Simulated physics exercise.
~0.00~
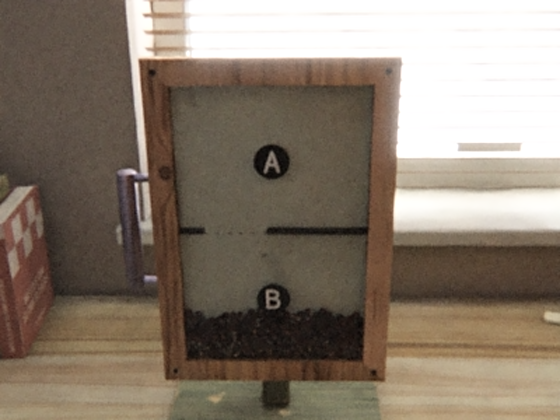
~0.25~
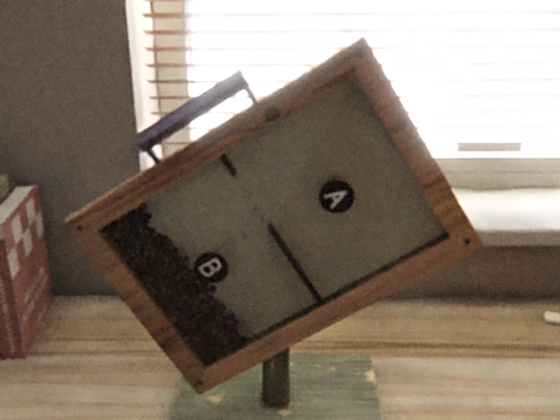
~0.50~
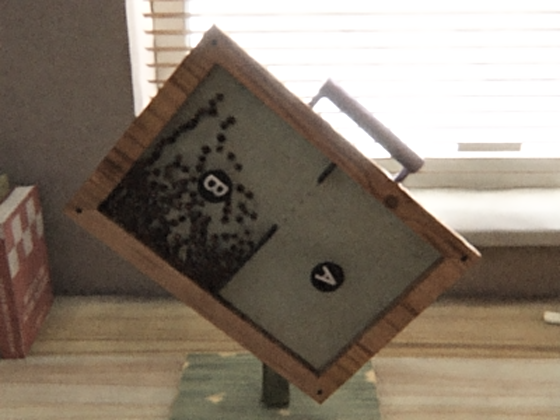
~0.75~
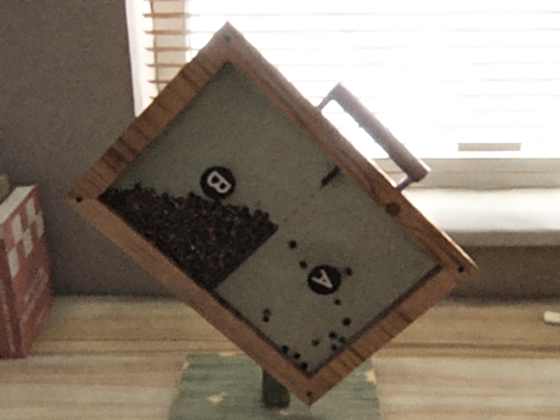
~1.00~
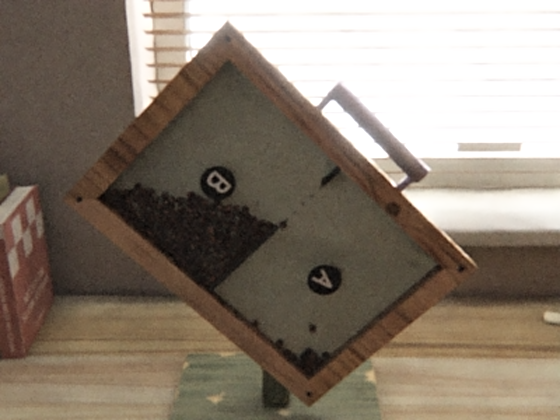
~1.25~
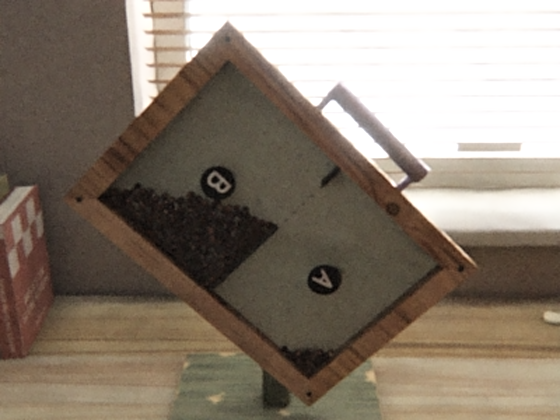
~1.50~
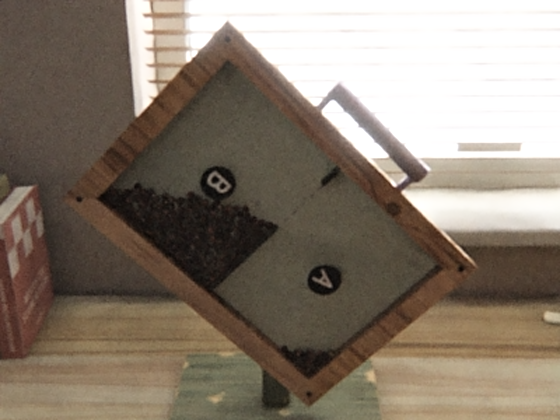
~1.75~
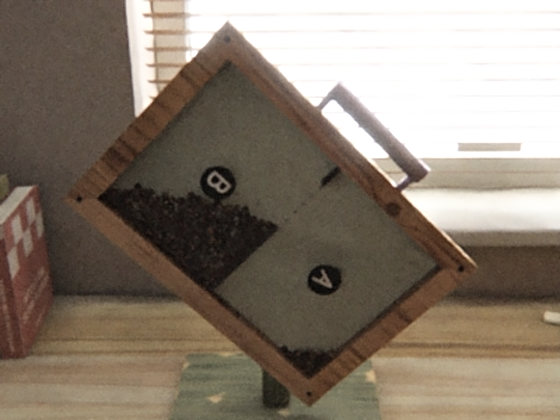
The clip shows a wooden-framed case with chambers A and B turning clockwise on a stand until it rests tilted, nearly upside down. The dark beads, all in B at first, tumble, and a few spill past the divider into A's lower corner, while most settle in B.
